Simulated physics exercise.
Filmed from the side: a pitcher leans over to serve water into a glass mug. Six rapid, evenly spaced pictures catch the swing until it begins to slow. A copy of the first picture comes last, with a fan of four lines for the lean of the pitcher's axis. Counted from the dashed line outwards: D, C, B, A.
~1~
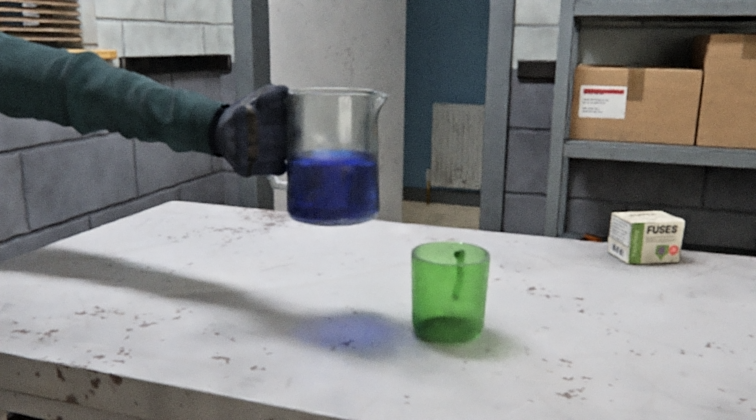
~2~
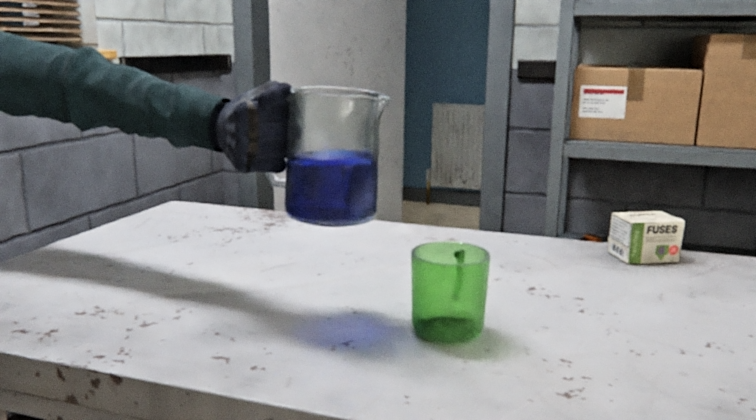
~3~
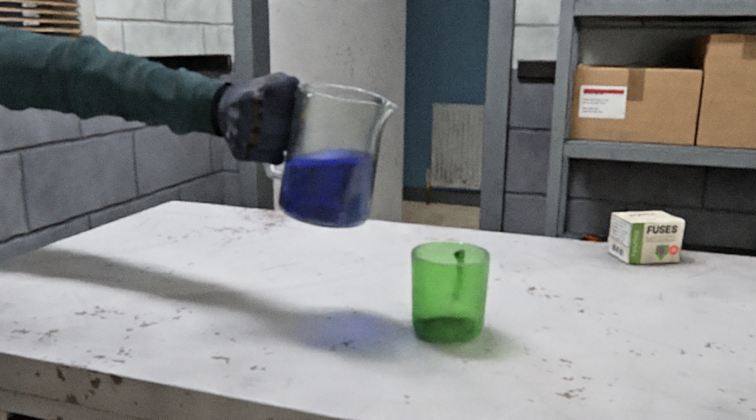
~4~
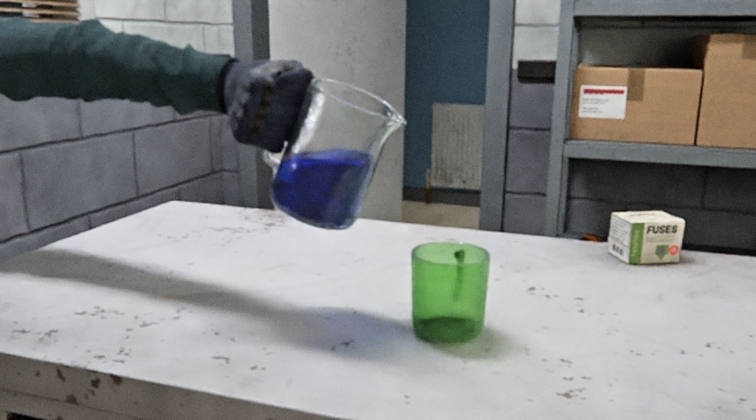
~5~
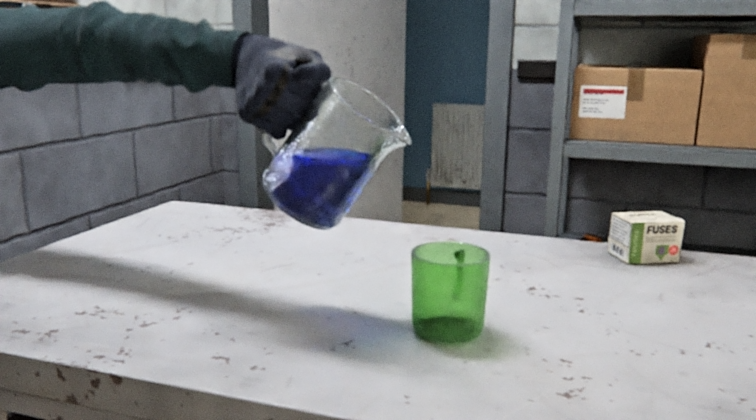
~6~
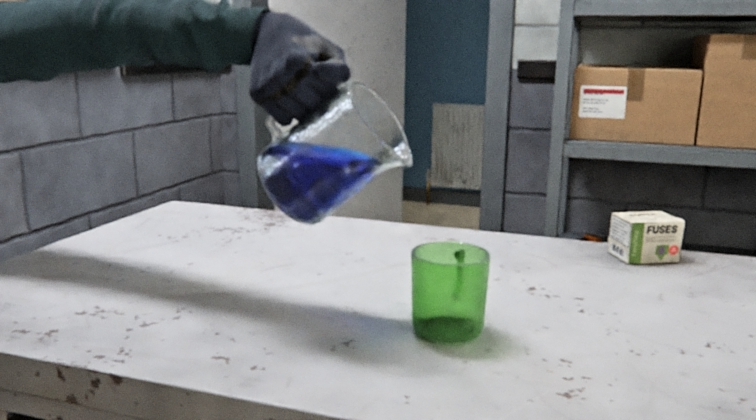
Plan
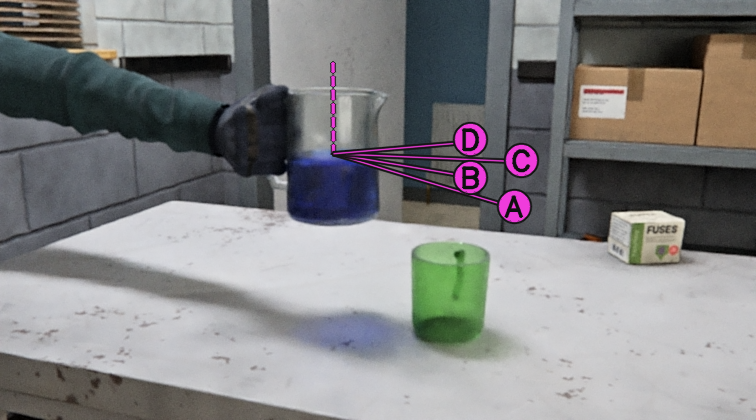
A gloved hand holding a clear pitcher of blue liquid above a white table, tilting it steadily rightward near a green mug.
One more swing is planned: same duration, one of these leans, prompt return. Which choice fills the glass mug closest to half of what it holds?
Go for D.
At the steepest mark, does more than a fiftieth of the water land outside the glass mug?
Yes, it does.
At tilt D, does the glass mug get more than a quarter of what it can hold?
Yes.
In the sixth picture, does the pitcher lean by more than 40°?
Yes, it does.
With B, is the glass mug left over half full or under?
Over half.
On the marked copy, A at (497, 203); B at (453, 174); C at (504, 161); D at (453, 143).
Choosing A, the glass mug ends with about 63 % of what it can hold; 27 % of the water is spilt.
Choosing B, the glass mug ends with about 73 % of what it can hold; 9 % of the water is spilt.
Choosing C, the glass mug ends with about 65 % of what it can hold; 3 % of the water is spilt.
Choosing D, the glass mug ends with about 50 % of what it can hold.
